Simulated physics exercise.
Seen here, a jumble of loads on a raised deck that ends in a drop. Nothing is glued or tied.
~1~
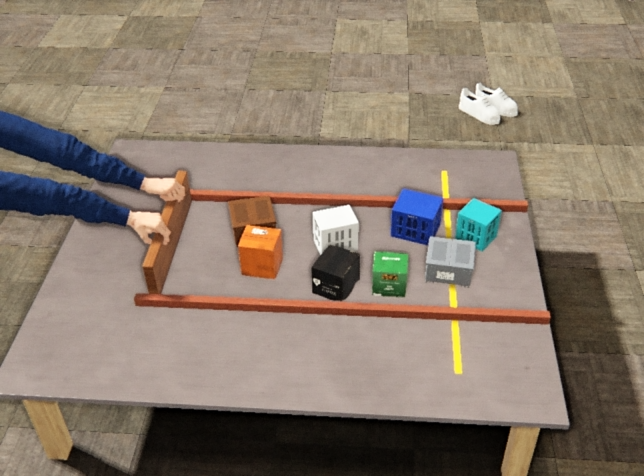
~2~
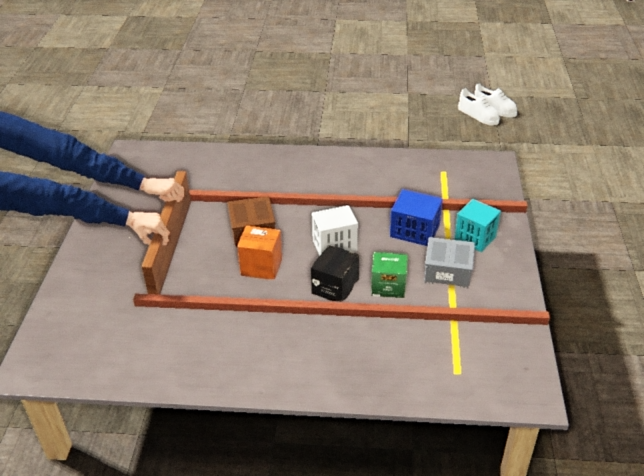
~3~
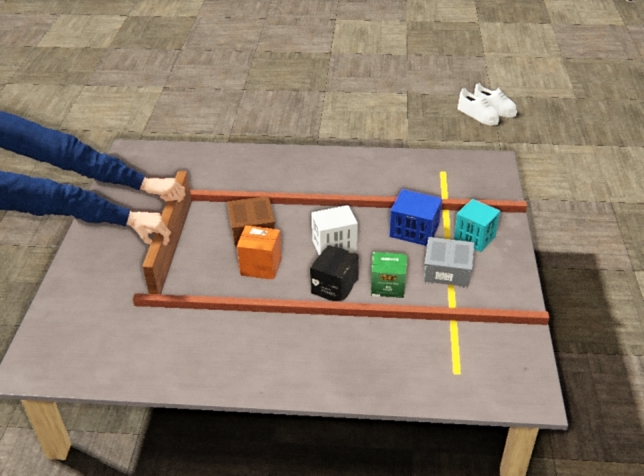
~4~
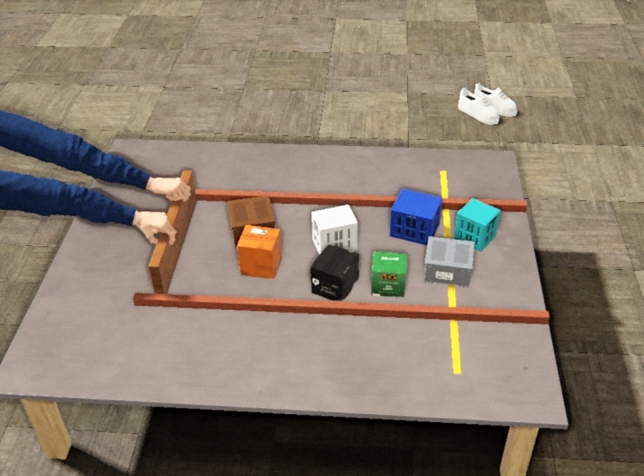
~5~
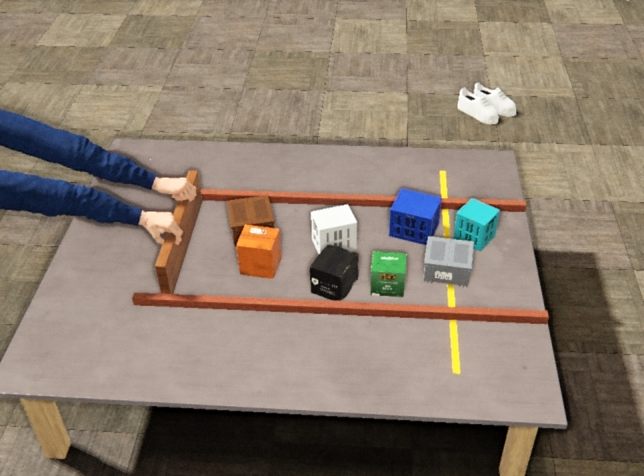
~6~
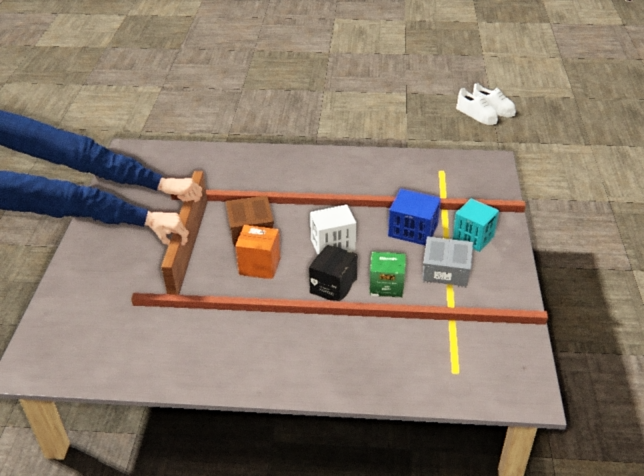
Two hands slowly pushed a wooden plank a short way to the right between two reddish rails on a table, while the colourful boxes and crates ahead of it stayed practically still.
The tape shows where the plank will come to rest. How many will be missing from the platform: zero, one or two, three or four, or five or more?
The number that fall off is one or two.
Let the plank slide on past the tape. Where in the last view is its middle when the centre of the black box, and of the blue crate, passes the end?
At (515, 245) for the black box; at (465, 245) for the blue crate.
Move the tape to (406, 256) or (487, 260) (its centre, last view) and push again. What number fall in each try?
It would be 0 and 5.
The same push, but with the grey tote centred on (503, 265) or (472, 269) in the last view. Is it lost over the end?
In that order, it is lost; goes over.
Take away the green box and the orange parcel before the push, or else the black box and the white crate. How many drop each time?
Fallen: 1, and 1 in the other try.
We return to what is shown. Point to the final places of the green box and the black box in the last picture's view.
The green box stops around (509, 285); the black box around (472, 289).
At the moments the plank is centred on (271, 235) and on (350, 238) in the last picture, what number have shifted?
3 and 7.
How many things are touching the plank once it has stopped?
In contact: 3.
A little later, none off yet; turquoise crate at rest near (475, 225); grey tote at rest near (447, 262); blue crate at rest near (414, 217).
Next, none off yet; turquoise crate at rest near (475, 225); grey tote shifted a little near (462, 266); blue crate shifted a little near (427, 216).
When it is over, the number that fall off is one or two; down, grey tote and turquoise crate.
